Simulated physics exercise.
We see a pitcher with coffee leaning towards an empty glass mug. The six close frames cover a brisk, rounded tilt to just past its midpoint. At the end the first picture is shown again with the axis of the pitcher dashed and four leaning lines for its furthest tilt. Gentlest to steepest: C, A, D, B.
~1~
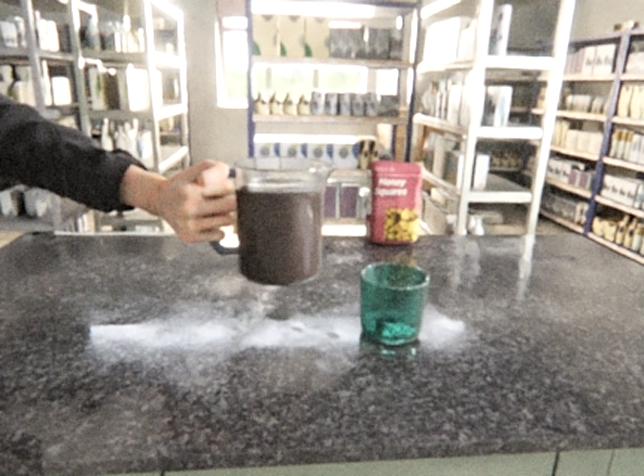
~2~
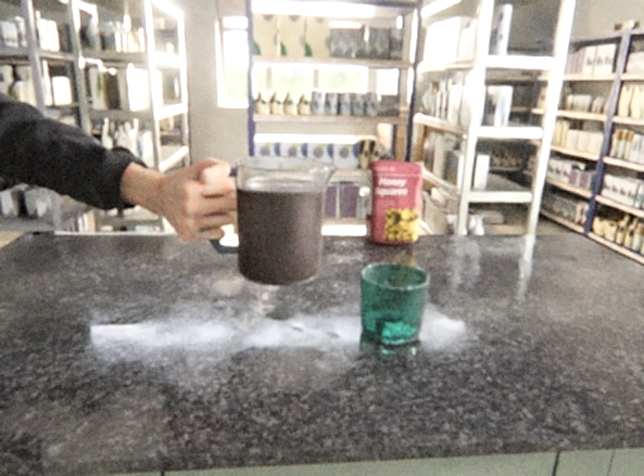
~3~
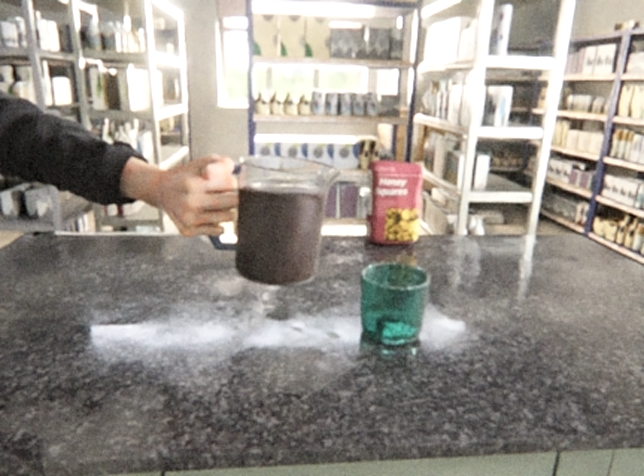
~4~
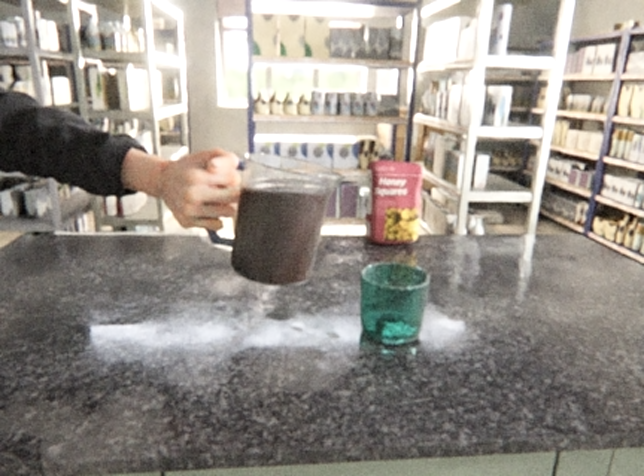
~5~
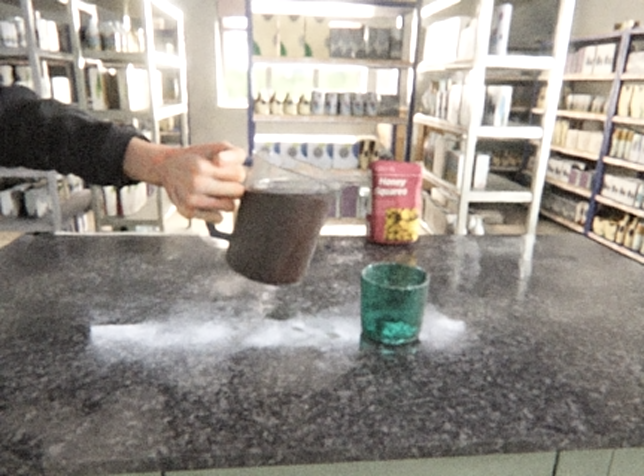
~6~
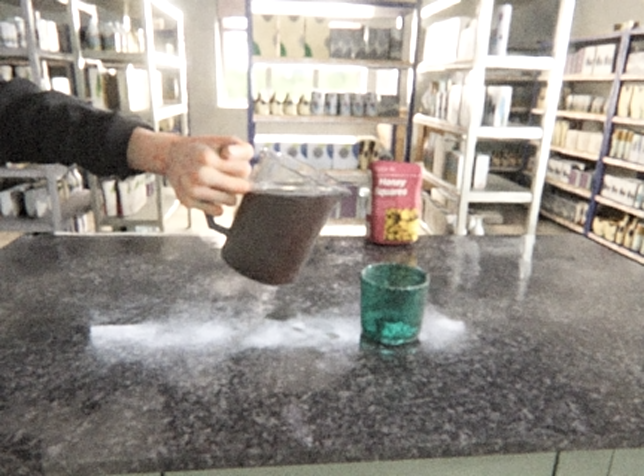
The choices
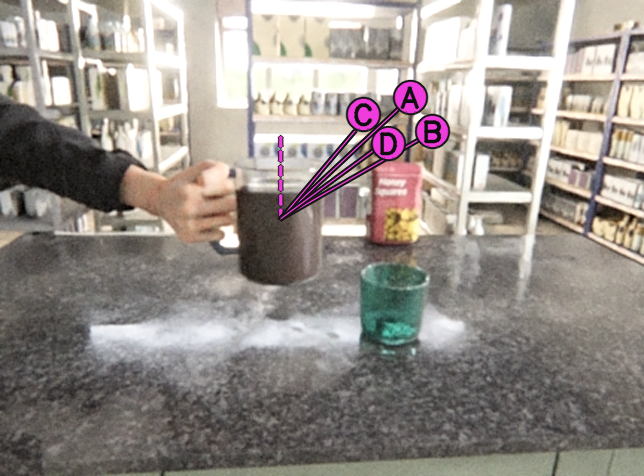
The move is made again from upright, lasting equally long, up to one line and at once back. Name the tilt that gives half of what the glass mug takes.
D works best here.
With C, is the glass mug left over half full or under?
Under half.
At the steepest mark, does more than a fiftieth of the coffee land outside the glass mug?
No.
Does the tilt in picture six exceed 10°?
Yes.
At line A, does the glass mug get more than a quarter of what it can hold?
Yes, it does.
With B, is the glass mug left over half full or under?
Over half.
On the marked copy, A at (398, 109); B at (417, 140); C at (355, 130); D at (372, 151).
If A is chosen, the glass mug ends with about 32 % of what it can hold.
If B is chosen, the glass mug ends with about 70 % of what it can hold.
If C is chosen, the glass mug ends with about 20 % of what it can hold.
If D is chosen, the glass mug ends with about 49 % of what it can hold.
